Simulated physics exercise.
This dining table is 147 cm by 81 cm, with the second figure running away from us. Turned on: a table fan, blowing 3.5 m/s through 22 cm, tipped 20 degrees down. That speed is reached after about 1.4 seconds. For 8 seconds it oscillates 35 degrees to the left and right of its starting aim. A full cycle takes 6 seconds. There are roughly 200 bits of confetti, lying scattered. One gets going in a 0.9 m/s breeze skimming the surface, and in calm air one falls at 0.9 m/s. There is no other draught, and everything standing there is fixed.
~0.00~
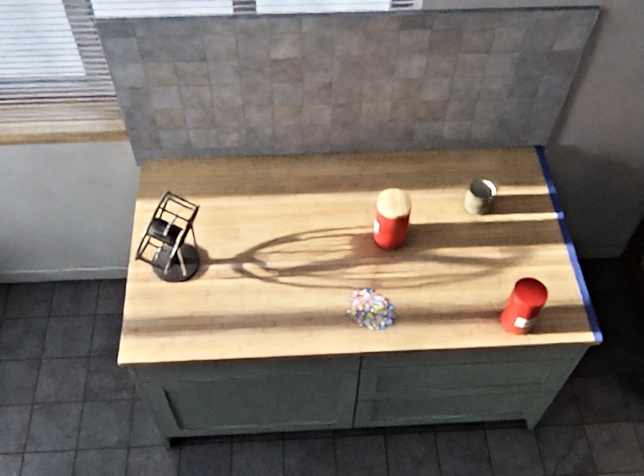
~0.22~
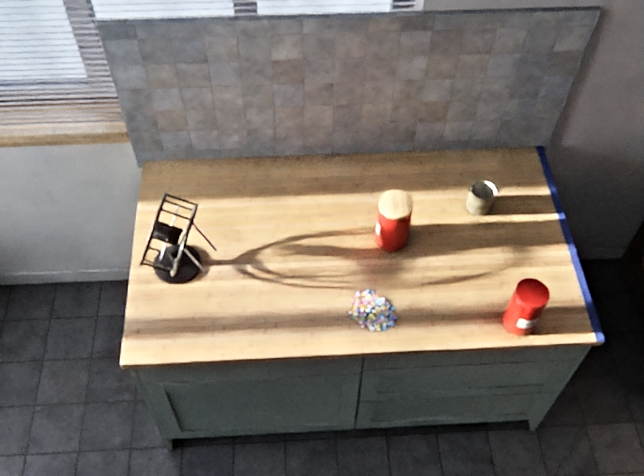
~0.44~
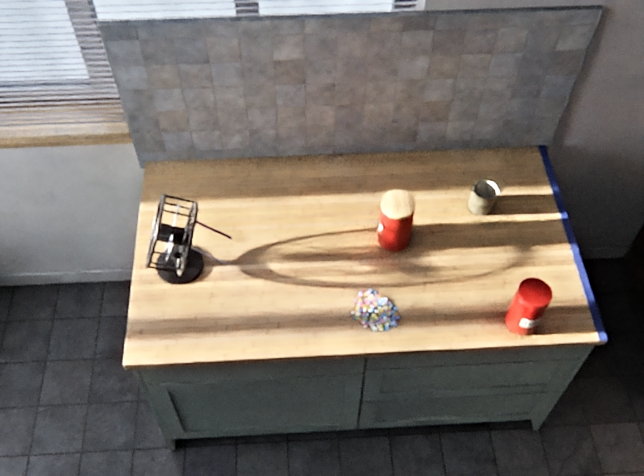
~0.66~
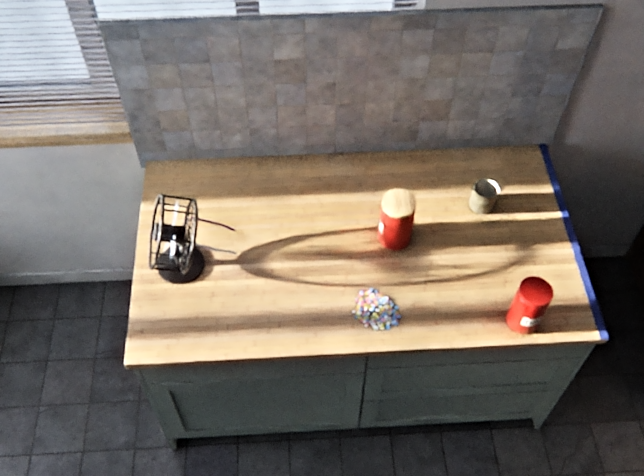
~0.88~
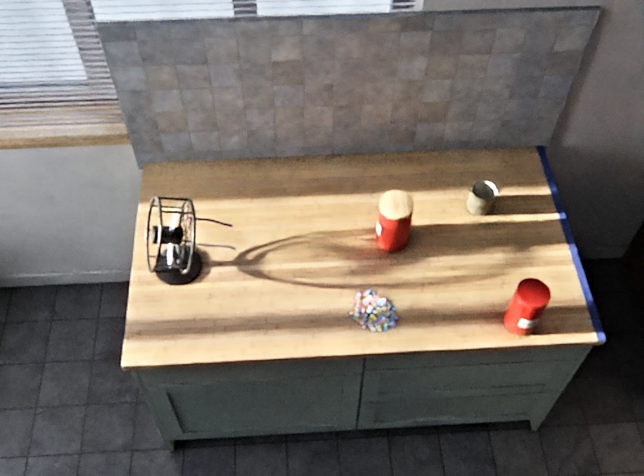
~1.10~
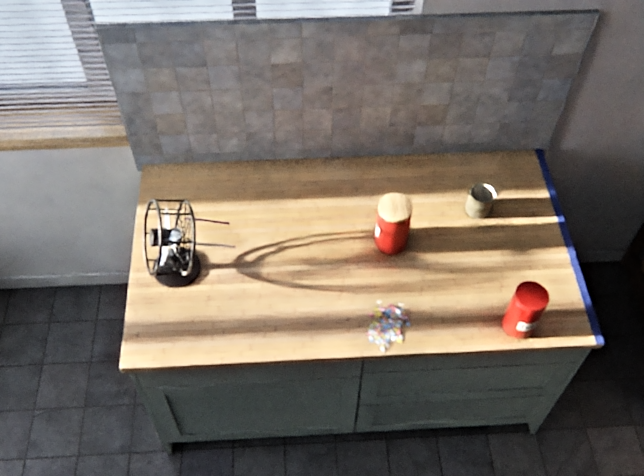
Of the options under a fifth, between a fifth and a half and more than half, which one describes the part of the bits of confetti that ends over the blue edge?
The part of the bits of confetti that ends over the blue edge is under a fifth.
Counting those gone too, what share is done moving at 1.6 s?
Roughly 20 per cent of them.
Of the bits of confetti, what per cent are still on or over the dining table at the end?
Some 0 per cent.
After 1.6 s the count stands so, 0 % are over the blue edge.
After 2.6 s the count stands so, 0 % are over the blue edge.
After 4.4 s the count stands so, 0 % are over the blue edge.
After 8.0 s, at the end, 0 % are over the blue edge.
